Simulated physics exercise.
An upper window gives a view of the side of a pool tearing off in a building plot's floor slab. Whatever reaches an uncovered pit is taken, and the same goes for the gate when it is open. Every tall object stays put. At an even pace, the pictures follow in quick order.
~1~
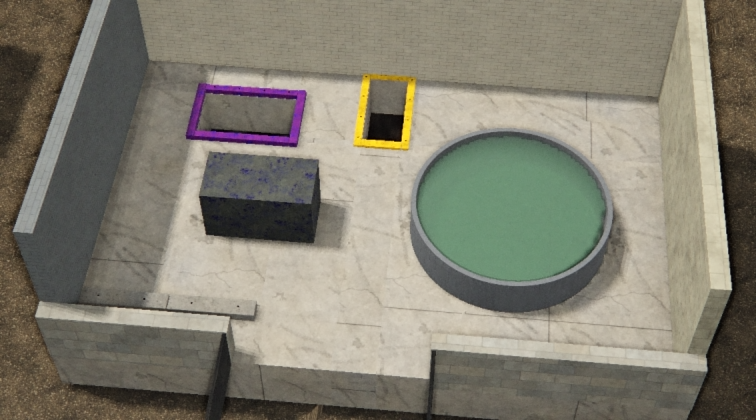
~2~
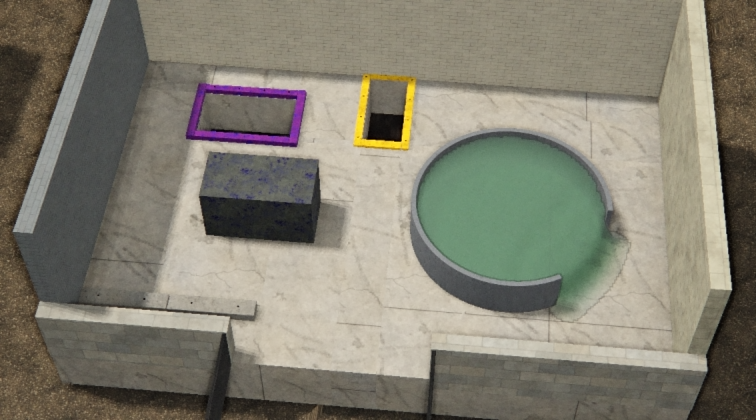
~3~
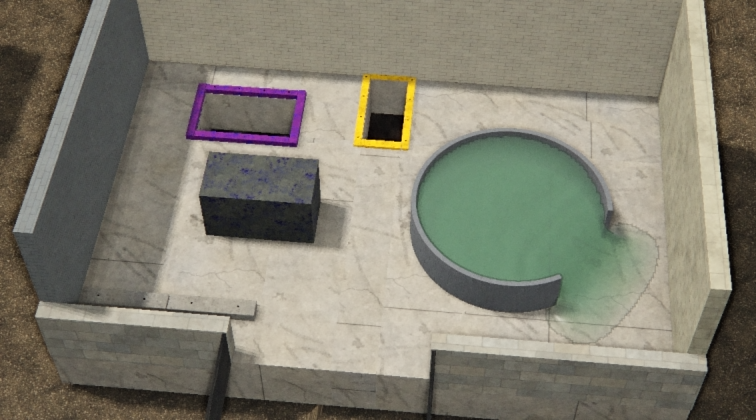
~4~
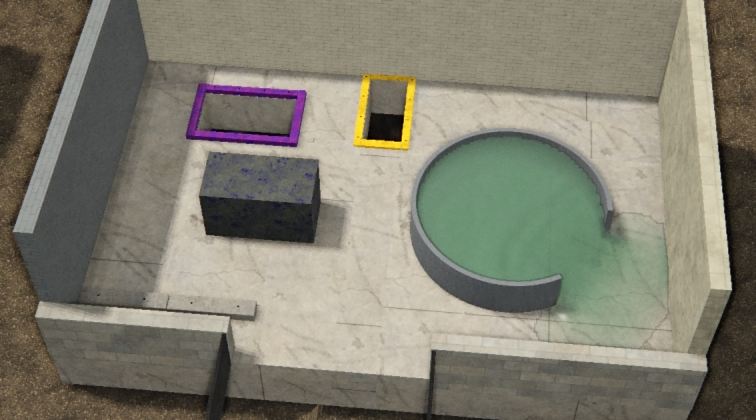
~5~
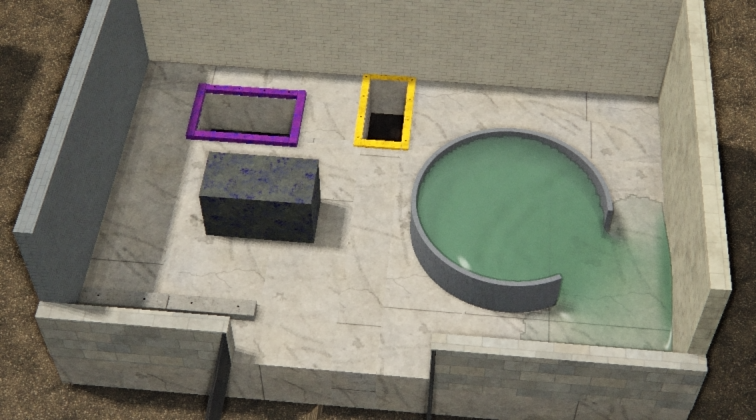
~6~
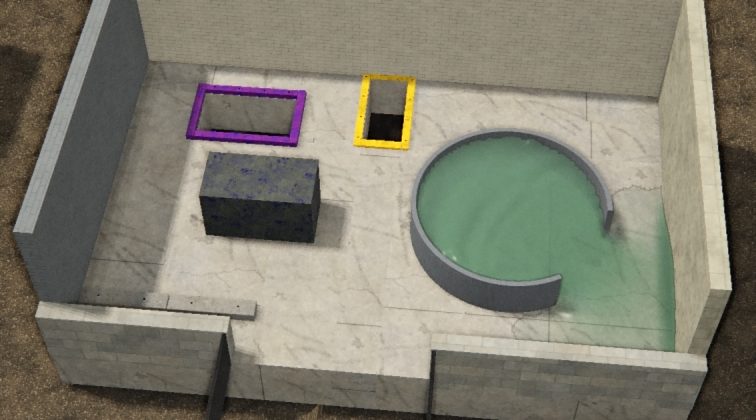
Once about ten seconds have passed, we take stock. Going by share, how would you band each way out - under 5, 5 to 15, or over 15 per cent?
One by one: The gate will drain five to fifteen per cent inclusive, the purple pit will drain shy of five per cent, the yellow pit will drain five to fifteen per cent inclusive.
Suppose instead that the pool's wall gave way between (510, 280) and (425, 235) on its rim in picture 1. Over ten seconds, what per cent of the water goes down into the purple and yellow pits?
Purple takes 0 in a hundred, yellow takes 0 in a hundred.
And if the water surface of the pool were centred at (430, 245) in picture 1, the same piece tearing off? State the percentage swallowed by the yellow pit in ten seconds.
Roughly, in per cent: Yellow 20.
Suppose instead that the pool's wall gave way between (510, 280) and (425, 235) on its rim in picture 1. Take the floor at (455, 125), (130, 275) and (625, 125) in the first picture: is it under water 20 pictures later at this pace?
The first would be still unwetted, the second drenched and the third still unwetted.
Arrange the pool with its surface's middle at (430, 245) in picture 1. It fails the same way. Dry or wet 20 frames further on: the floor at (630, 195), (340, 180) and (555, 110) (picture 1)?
In order: Inundated, then unflooded, then inundated.
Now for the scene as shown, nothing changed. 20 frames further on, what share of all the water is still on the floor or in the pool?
Close to 100 in a hundred.
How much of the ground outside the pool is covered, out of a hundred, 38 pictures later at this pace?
Estimated share: Around 80 %.
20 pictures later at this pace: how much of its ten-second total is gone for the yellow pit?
0 %.
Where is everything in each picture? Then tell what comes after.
The pool at (511, 206) is whole and still, in the first frame.
The front is at (616, 236), out from the gap at (591, 268), in the second frame.
The front is at (646, 238), out from the gap at (590, 269), in the third frame.
Water pours out at (590, 269) and has run to (662, 230), in the fourth frame.
The front is at a hidden place, out from the gap at (590, 270), in the fifth frame.
Water pours out at (590, 269) and has run to a hidden place, in the sixth frame.
A moment on, water covers 15 % of the floor; the gate 0 %, the purple pit 0 %, the yellow pit 0 %.
Next, water covers 25 % of the floor; the gate 0 %, the purple pit 0 %, the yellow pit 0 %.
Then, water covers 50 % of the floor; the gate 0 %, the purple pit 0 %, the yellow pit 0 %.
Later, water covers 80 % of the floor; the gate 4 %, the purple pit 0 %, the yellow pit 2 %.
In the end, water covers 95 % of the floor; the gate 9 %, the purple pit 0 %, the yellow pit 7 %.
